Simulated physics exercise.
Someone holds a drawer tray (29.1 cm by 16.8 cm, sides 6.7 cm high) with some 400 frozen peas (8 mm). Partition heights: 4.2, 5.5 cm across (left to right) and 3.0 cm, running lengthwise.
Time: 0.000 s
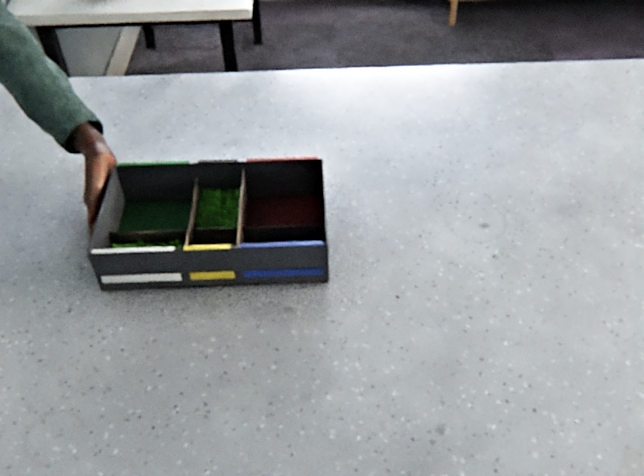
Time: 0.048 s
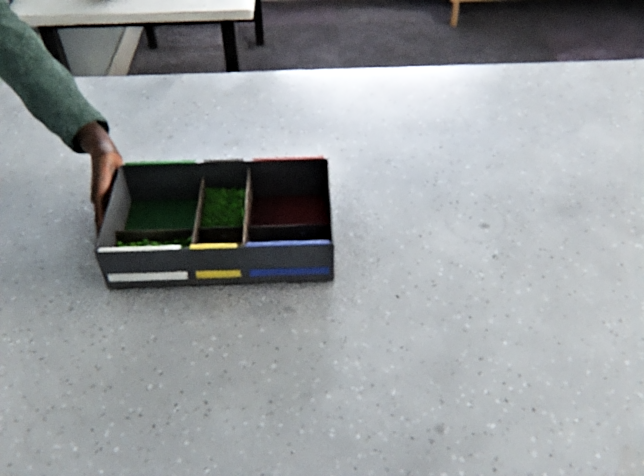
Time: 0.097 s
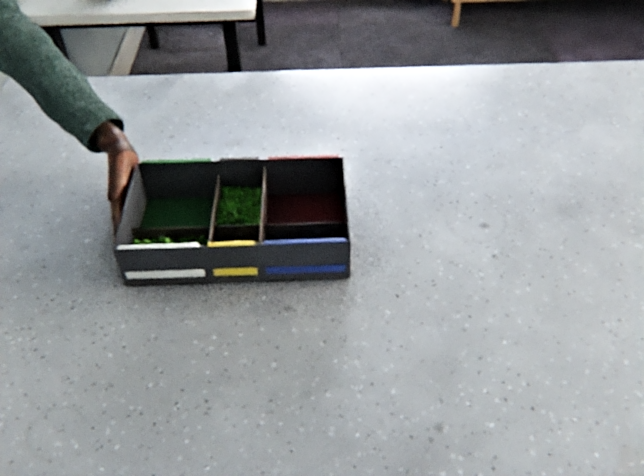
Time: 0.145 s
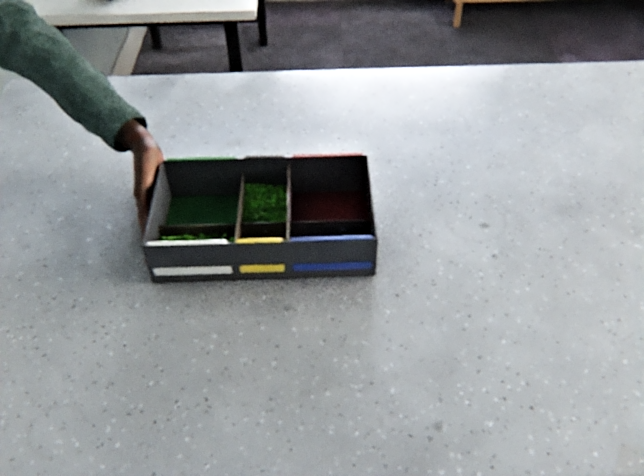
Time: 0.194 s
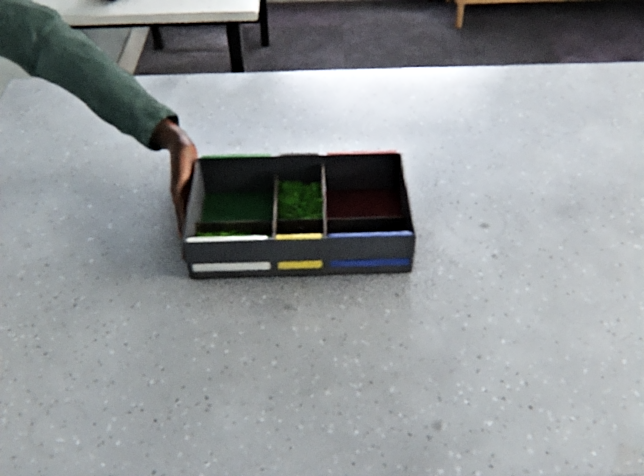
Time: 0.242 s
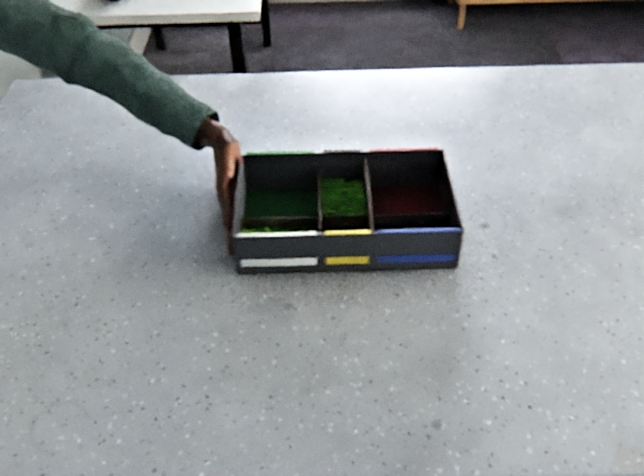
At first, a hand in a green sleeve grips the left end of a dark, divided tray holding small green pieces on a speckled gray tabletop. The hand slides the tray to the right, slightly at the start, then in larger shifts, until it sits near the middle of the view, still level and held.
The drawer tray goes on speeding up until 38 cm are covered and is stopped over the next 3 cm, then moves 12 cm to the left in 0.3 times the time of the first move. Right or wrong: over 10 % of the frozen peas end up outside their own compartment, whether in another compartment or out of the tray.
Right.
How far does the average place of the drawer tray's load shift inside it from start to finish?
Net movement comes out near 0.5 cm.
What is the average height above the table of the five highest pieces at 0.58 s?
They're near 11 cm up.
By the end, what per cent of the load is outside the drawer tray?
About 0 %.
After 0.37 s, tilt 0 degrees; black 55 %, white 45 %; 0 % away from where they began.
Then, at 0.48 s, tilt 0 degrees; black 50 %, yellow 5 %, white 40 %, red 5 %; 10 % away from where they began.
Then, at 0.58 s, tilt 0 degrees; black 50 %, yellow 5 %, white 40 %, blue 5 %, red 5 %, green 5 %; 15 % away from where they began.
Then, at 0.68 s, tilt 0 degrees; black 45 %, yellow 5 %, white 40 %, blue 5 %, red 5 %, green 5 %; 15 % away from where they began.
In the end, at 1.2 s, black 45 %, yellow 5 %, white 40 %, blue 5 %, red 5 %, green 5 %; 15 % away from where they began.
